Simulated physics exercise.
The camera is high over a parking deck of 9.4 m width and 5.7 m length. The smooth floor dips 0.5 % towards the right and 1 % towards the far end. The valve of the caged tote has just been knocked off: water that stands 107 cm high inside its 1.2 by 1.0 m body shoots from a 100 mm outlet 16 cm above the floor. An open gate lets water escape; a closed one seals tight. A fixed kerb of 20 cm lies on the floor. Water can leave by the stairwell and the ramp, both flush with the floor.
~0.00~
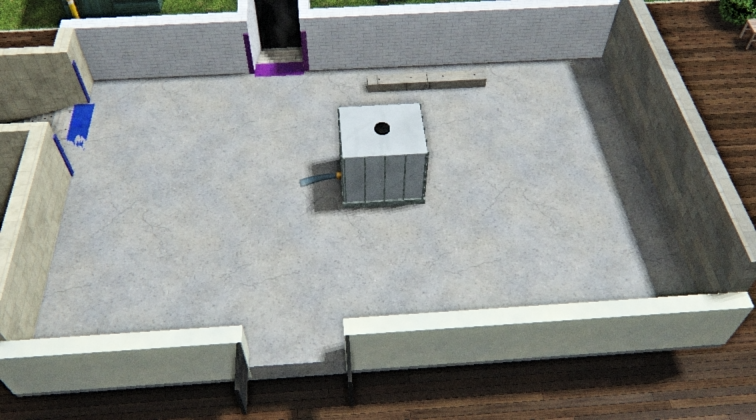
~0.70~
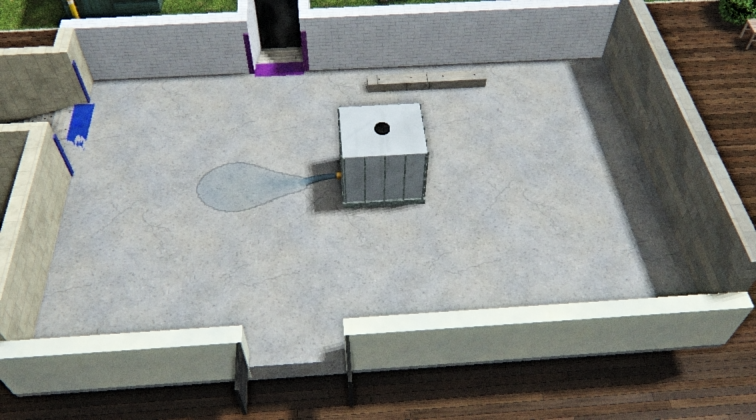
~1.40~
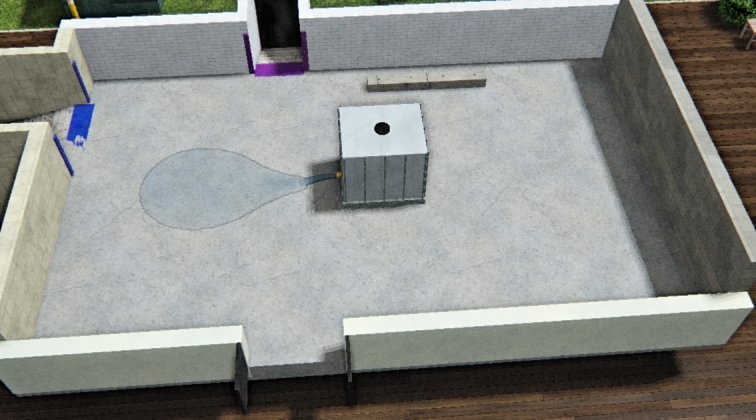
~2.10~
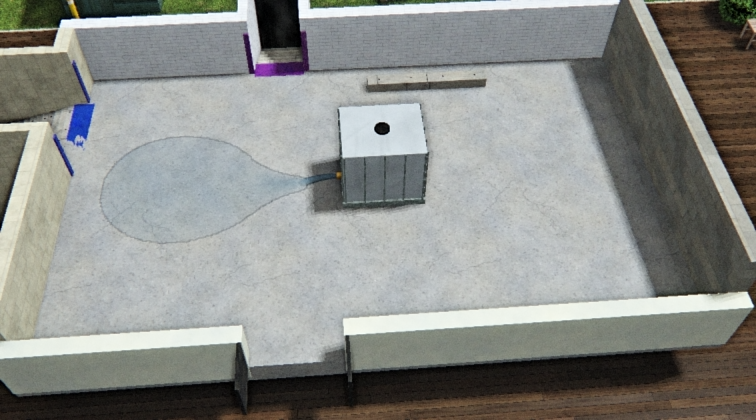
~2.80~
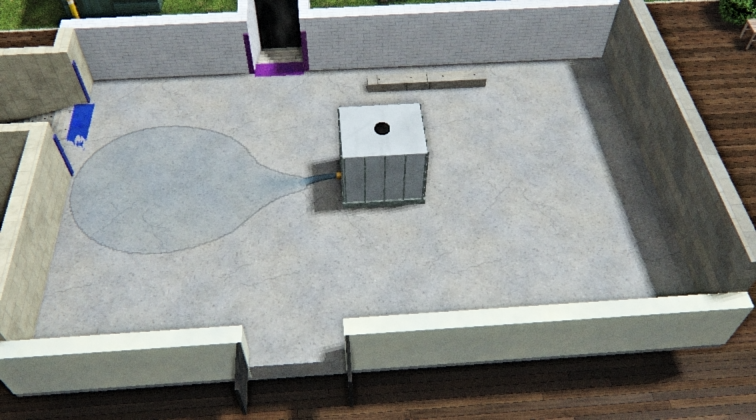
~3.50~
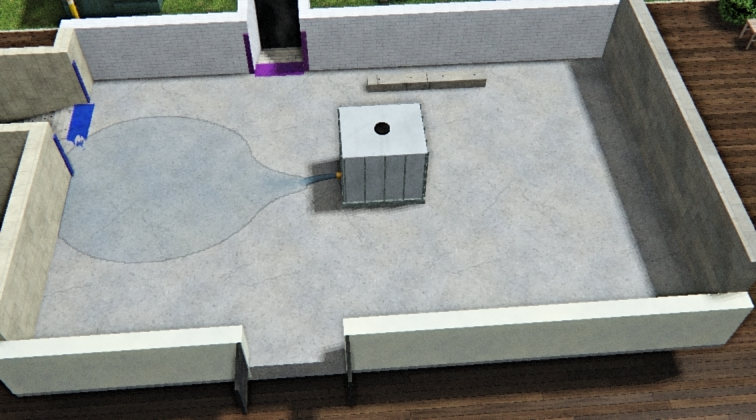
A pale grey walled deck fills the view from high above, with an opening in the near wall and brown planking to the right. A grey box with a black round cap stands right of centre, a long low bar behind it, a purple-edged dark opening at the far wall and blue markings at left. Water shoots leftward from the box's side and spreads into a widening teardrop-shaped sheet reaching the left wall, while the camera stays still.
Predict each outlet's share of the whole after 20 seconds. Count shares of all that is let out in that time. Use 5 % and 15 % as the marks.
Shares: The gate takes less than 5 %; the flight of stairs down (marked purple) takes under 5 %; the ramp down (marked blue) takes over 15 %.
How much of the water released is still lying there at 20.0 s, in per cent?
Some 78 per cent remains.
After 5.0 s water covers 20 % of the floor and is deepest (5 cm) near (296, 187); gone so far, the gate 0 %, the flight of stairs down (marked purple) 0 %, the ramp down (marked blue) 1 %.
After 8.0 s water covers 25 % of the floor and is deepest (4 cm) near (296, 187); gone so far, the gate 0 %, the flight of stairs down (marked purple) 0 %, the ramp down (marked blue) 4 %.
After 12.0 s water covers 30 % of the floor and is deepest (4 cm) near (296, 187); gone so far, the gate 0 %, the flight of stairs down (marked purple) 0 %, the ramp down (marked blue) 9 %.
After 16.0 s water covers 40 % of the floor and is deepest (4 cm) near (296, 187); gone so far, the gate 0 %, the flight of stairs down (marked purple) 1 %, the ramp down (marked blue) 14 %.
After 20.0 s water covers 45 % of the floor and is deepest (4 cm) near (296, 187); gone so far, the gate 0 %, the flight of stairs down (marked purple) 3 %, the ramp down (marked blue) 19 %.
